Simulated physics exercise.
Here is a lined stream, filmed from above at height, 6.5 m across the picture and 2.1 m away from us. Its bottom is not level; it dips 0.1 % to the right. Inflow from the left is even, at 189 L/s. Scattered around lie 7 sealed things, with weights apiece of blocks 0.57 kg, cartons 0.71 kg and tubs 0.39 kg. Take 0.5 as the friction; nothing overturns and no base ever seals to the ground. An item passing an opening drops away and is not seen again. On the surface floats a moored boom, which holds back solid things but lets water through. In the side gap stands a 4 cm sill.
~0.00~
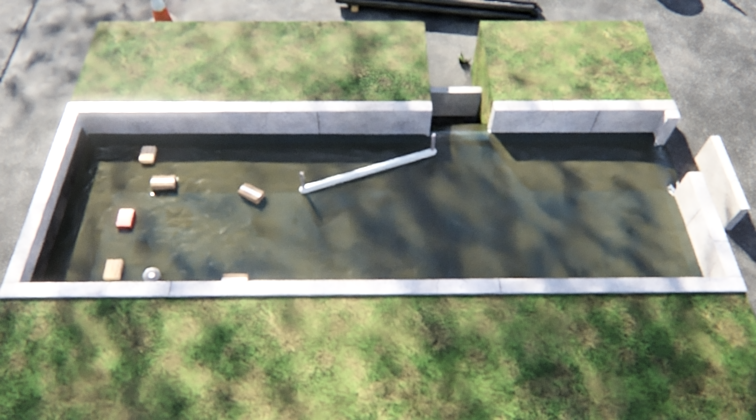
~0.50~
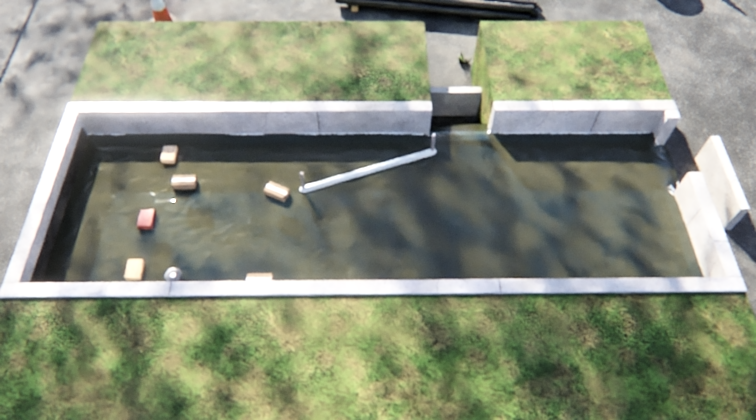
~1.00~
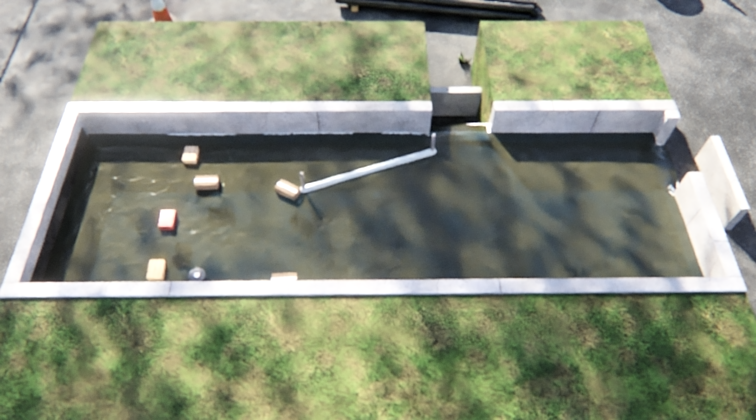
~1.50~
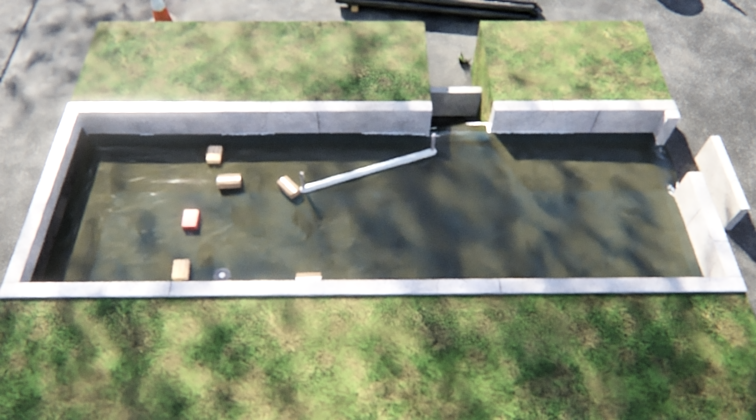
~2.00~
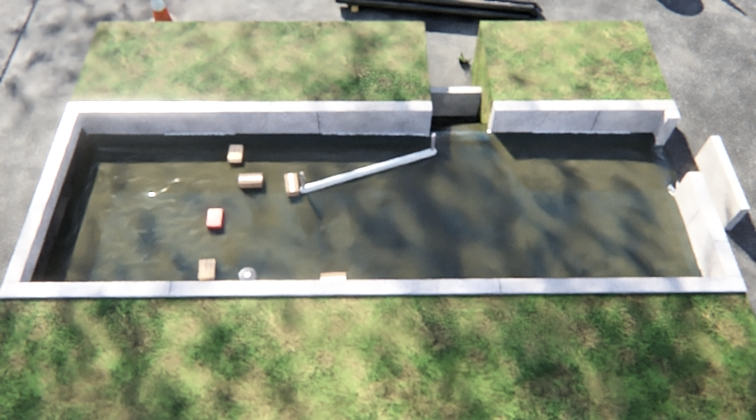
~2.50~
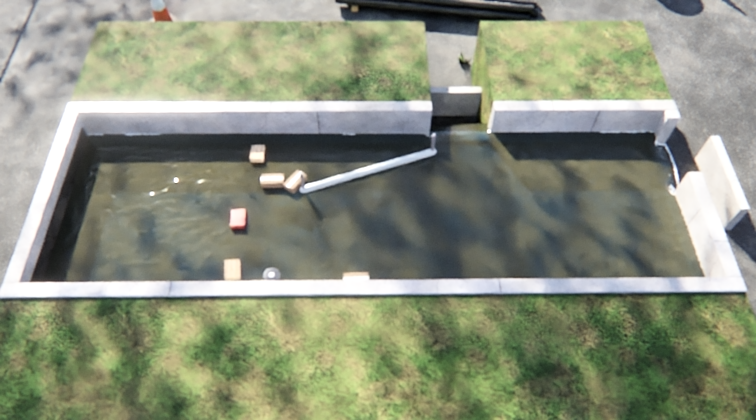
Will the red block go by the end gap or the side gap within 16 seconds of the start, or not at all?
Looking at the red block, it leaves via the end.
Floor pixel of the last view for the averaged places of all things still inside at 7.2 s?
Close to pixel (445, 230).
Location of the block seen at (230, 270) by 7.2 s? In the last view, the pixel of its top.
Position estimate: Close to (447, 265).
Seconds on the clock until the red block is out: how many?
Estimate: Close to 13.5 s.
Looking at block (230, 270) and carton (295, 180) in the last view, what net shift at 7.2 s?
Answer, in order asked: 350 cm, 150 cm.
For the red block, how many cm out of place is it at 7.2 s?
350 cm, give or take.
After 3.5 s the red block is near (286, 218), 1.7 m from its start, afloat; 0 of 7 are out; 7 afloat.
After 7.2 s the red block is near (450, 207), 3.4 m from its start, afloat; 1 of 7 are out; 6 afloat.
After 12.0 s the red block is near (598, 168), 5.1 m from its start, afloat; 3 of 7 are out; 4 afloat.
After 16.0 s the red block has gone out by the end gap; 5 of 7 are out; 2 afloat.
